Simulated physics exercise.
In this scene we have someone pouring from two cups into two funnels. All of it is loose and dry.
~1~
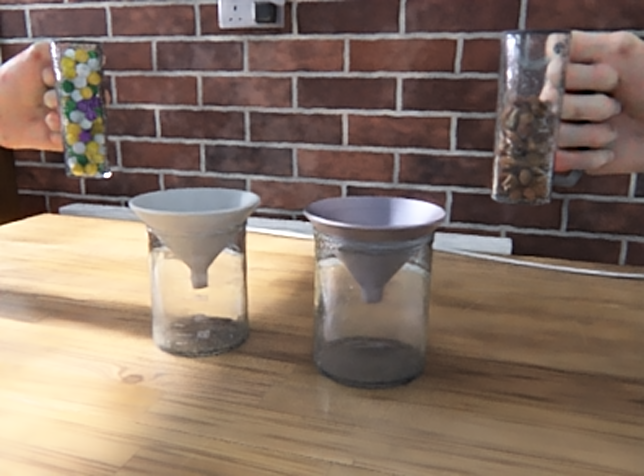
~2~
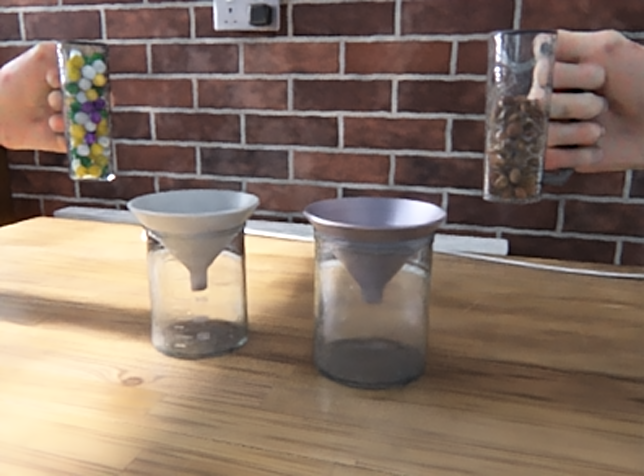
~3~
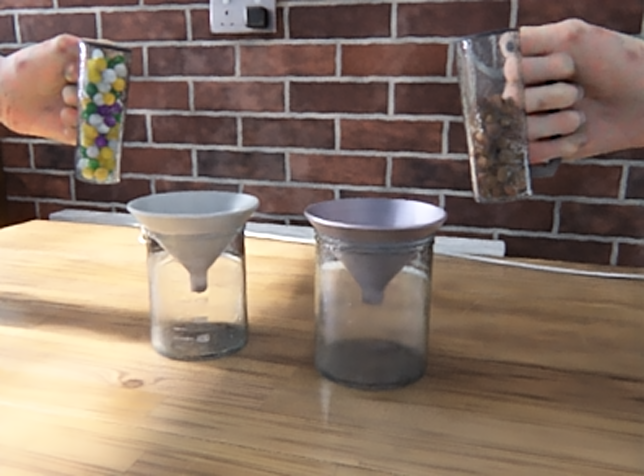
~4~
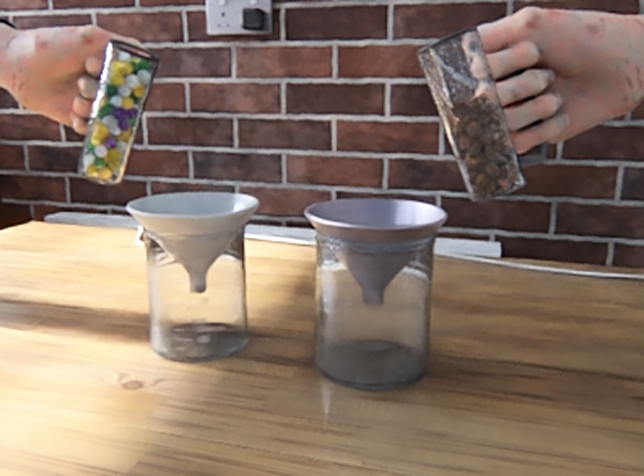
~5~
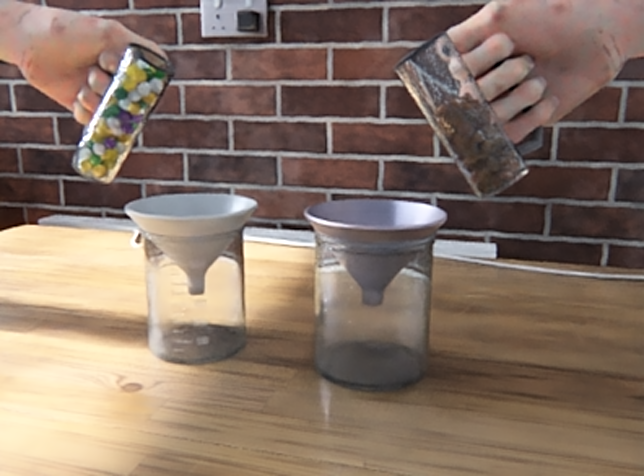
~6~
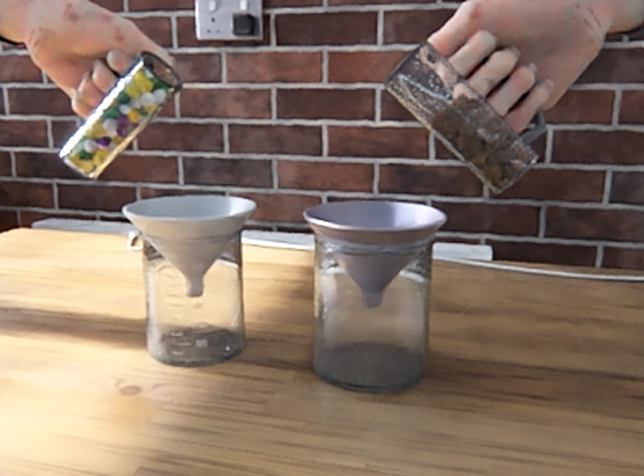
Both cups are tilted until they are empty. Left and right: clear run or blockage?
Outcome: Left funnel: This one will plug up, right: This one will plug up.
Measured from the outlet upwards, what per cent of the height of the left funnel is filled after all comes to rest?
Pretty much 85 in a hundred, give or take.
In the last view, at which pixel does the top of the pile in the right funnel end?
The topmost pieces come to rest close to (354, 229).
Then, 0.23 s past the last view, left, all still in the cup; right, all still in the cup.
Then, 0.52 s past the last view, left, nearly all still in the cup, a small part in or over the funnel; right, all still in the cup.
Then, 0.83 s past the last view, left, about two thirds still in the cup, about a quarter in or over the funnel; right, nearly all still in the cup, a stray few in or over the funnel.
Finally, left, nearly all stuck in the funnel, a stray few down in the jar; right, nearly all stuck in the funnel, a stray few down in the jar.
